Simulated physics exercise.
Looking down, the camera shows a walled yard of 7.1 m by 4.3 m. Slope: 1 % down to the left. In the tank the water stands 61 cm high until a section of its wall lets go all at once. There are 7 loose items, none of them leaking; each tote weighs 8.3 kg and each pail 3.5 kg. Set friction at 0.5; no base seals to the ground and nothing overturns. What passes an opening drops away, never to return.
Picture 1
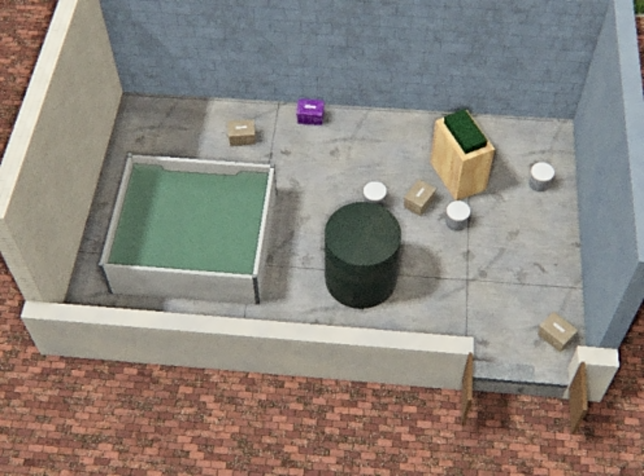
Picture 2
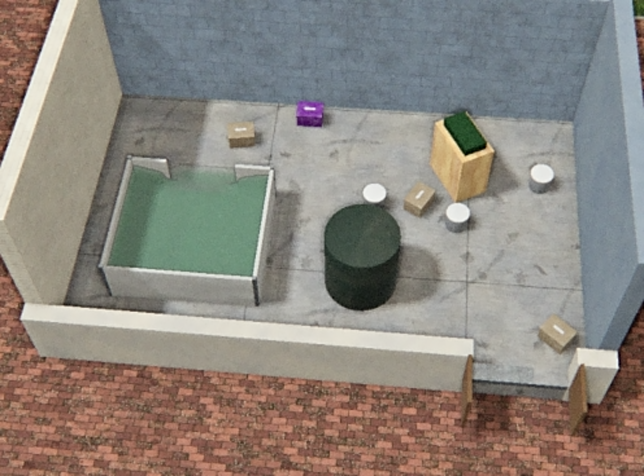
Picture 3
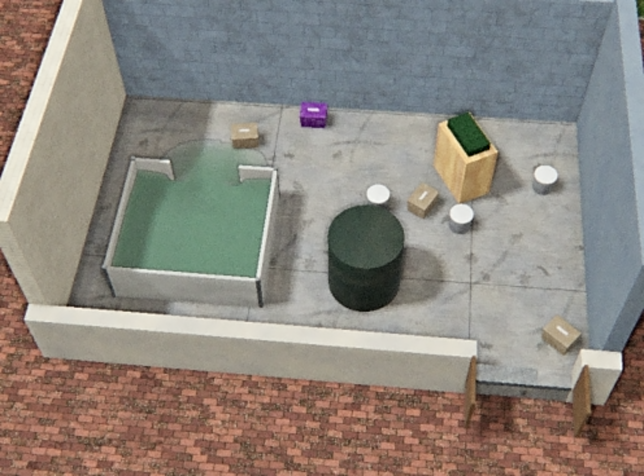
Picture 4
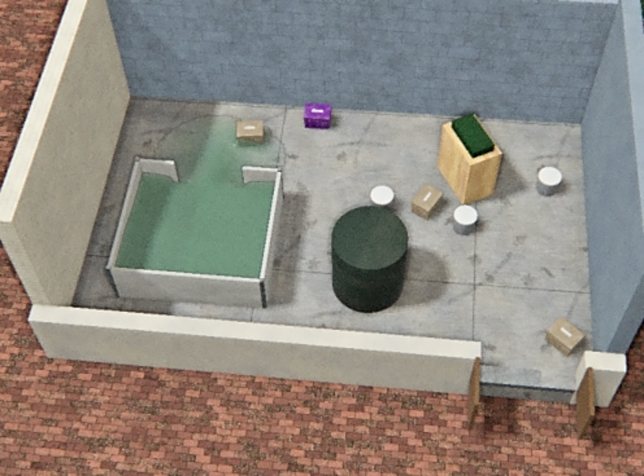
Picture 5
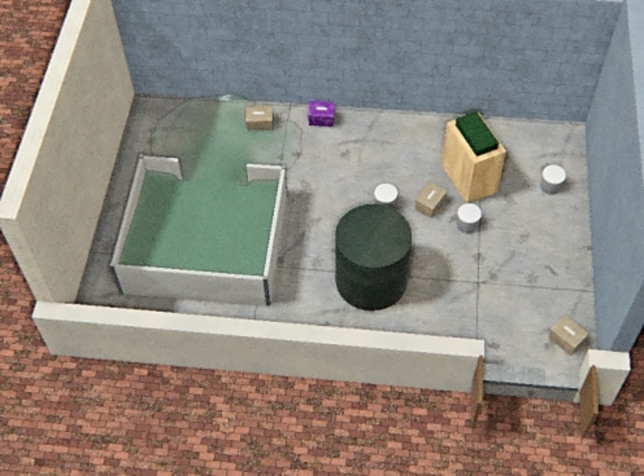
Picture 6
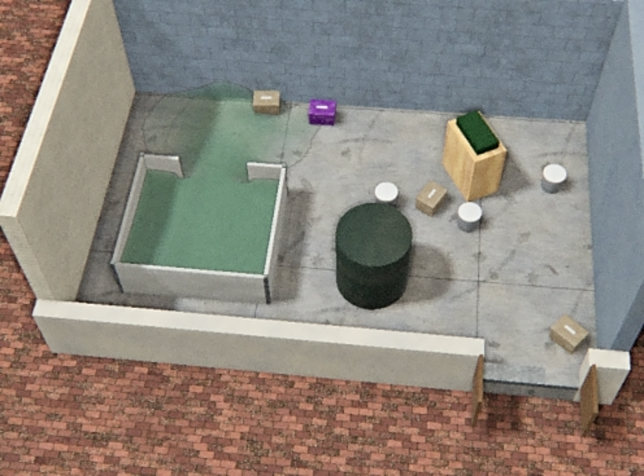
Greenish water pours through a gap that opens in the far side of a low-walled tank, spreads across the gray yard floor toward the blue back wall, and pushes a small tan box backward, closer to a still purple one.
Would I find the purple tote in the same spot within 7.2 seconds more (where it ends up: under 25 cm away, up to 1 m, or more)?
Expect a big change in position.
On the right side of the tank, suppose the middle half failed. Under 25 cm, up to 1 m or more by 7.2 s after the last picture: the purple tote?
The purple tote drifts a modest way.
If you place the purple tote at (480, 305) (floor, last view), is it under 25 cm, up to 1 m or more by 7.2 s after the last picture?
By that time it covers a moderate distance.
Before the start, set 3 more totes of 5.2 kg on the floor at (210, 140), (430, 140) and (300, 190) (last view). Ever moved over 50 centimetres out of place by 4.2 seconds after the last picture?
In the order listed: Across the line; across the line; behind the line.
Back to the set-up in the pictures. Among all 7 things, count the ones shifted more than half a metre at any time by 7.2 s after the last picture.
Tally: 7.
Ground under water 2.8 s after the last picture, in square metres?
Some 19 m2 of it.
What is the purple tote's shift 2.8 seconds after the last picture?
Around 200 cm from the start by that time.
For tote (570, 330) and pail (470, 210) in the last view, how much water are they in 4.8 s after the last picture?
Some 3 cm at the first, some 3 cm at the second.
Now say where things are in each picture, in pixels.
The first picture shows the purple tote at (310, 107) rests on the ground; water covers 3.5 m2; 0 of 7 have shifted.
The second picture shows the purple tote at (310, 109) rests on the ground; water covers 4.1 m2; 0 of 7 have shifted.
The third picture shows the purple tote at (314, 110), on the bottom; water covers 4.9 m2; 0 of 7 have shifted.
The fourth picture shows the purple tote at (318, 111) rests on the ground; water covers 5.7 m2; 1 of 7 have shifted.
The fifth picture shows the purple tote at (322, 109) rests on the ground; water covers 6.6 m2; 1 of 7 have shifted.
The sixth picture shows the purple tote at (322, 108), on the bottom; 7.2 m2 under water; 1 of 7 have shifted.
Then, 0.9 s after the last picture the purple tote is near (356, 118), 0.6 m from its start, aground; 0 of 7 are out; 1 afloat.
Then, 2.8 s after the last picture the purple tote is near (435, 147), 1.9 m from its start, afloat; 0 of 7 are out; 1 afloat.
Then, 4.8 s after the last picture the purple tote is near (434, 150), 1.9 m from its start, afloat; 0 of 7 are out; 3 afloat.
Then, 7.2 s after the last picture the purple tote is near (436, 188), 2.3 m from its start, afloat; 0 of 7 are out; 4 afloat.
